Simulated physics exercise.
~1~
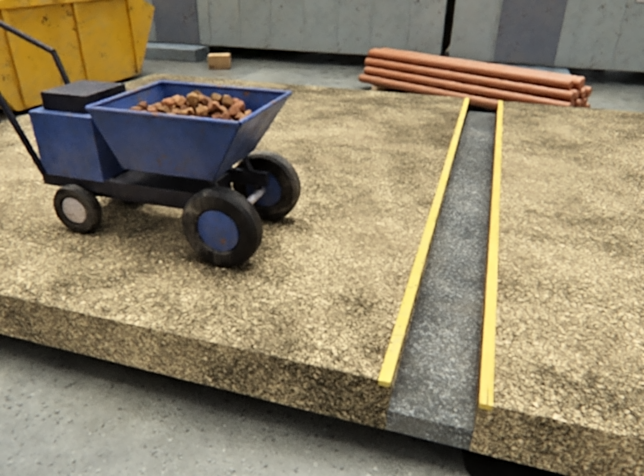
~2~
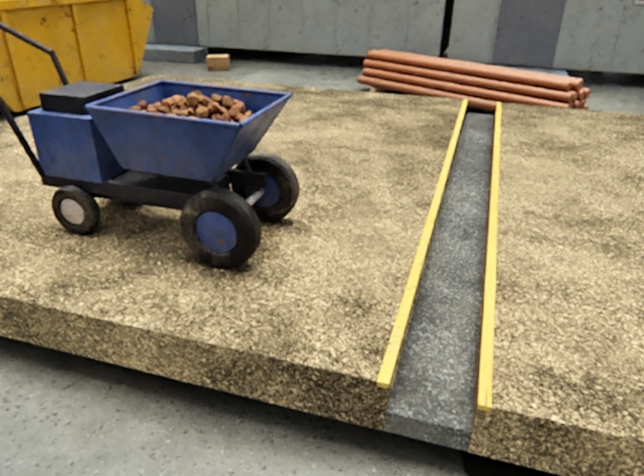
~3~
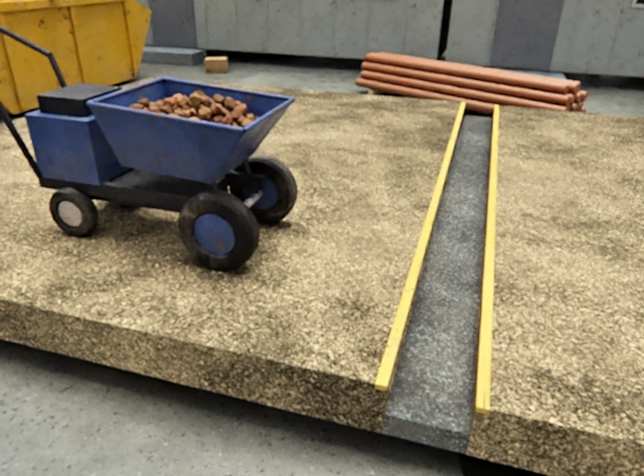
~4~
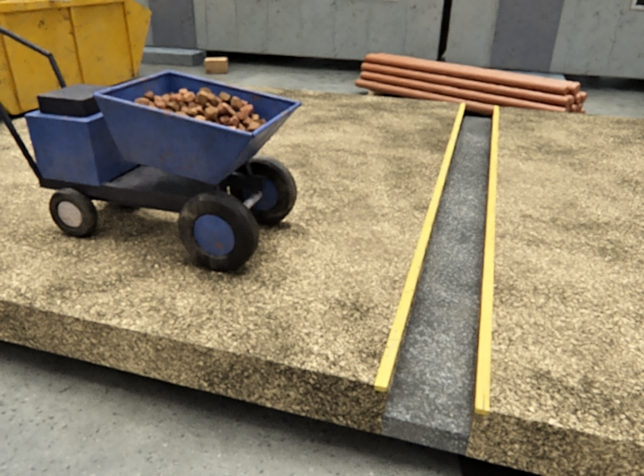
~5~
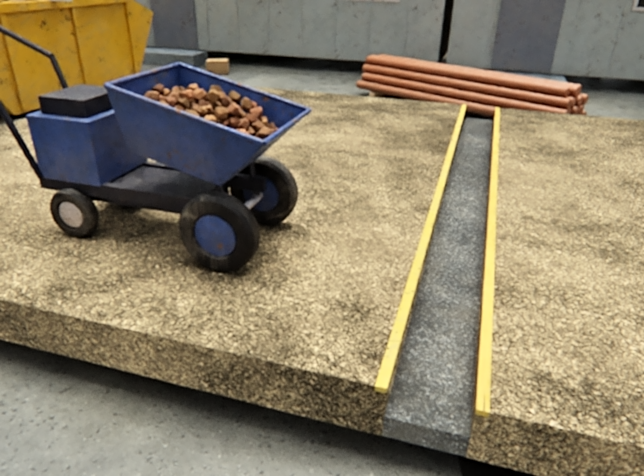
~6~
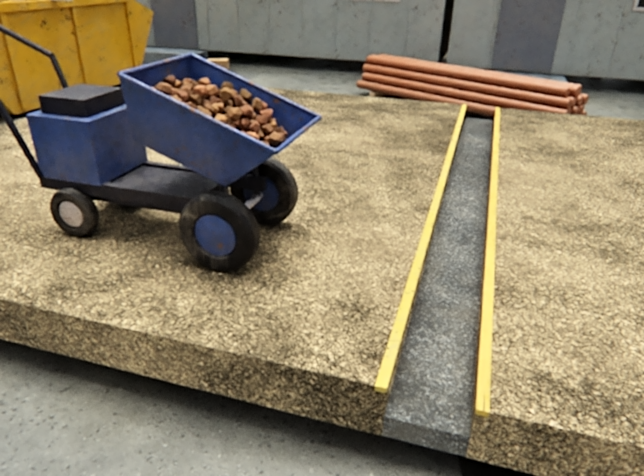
A blue skip loaded with brown lumps sits level on a small wheeled barrow, left of a shallow trench edged with yellow strips. Its back end rises and its front lip swings down to the right, gradually reaching a clear tilt, while the wheels stay put and the lumps remain inside.
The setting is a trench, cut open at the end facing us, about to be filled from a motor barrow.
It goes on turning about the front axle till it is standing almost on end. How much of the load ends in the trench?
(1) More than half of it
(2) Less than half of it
The answer is 2.
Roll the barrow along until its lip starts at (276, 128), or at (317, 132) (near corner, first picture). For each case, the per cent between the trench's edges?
First some 60, then 90 per cent.
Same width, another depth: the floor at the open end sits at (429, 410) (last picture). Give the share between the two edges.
Estimate: Approx. 30 per cent.
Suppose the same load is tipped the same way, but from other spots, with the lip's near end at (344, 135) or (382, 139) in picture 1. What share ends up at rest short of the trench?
The first spot gives roughly 0 %; the second gives roughly 0 %.
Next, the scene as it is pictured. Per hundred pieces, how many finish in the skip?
It works out near 10 percent.
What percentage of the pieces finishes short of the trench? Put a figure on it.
Share of load: Near 55 %.
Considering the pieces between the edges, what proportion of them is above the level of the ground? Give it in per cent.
I'd say around 0 percent.
Shortly afterwards, skip tipped steeply; the whole lot in the skip.
Next, skip tipped right over; near two thirds in the skip; near a third short of the trench; only a few in or heaped over the trench; only a few falling.
Some moments later, skip tipped right over; a little in the skip; near half short of the trench; near a third in or heaped over the trench; only a few beyond it.
In the end, skip tipped right over; a little in the skip; near half short of the trench; near a third in or heaped over the trench; only a few beyond it.
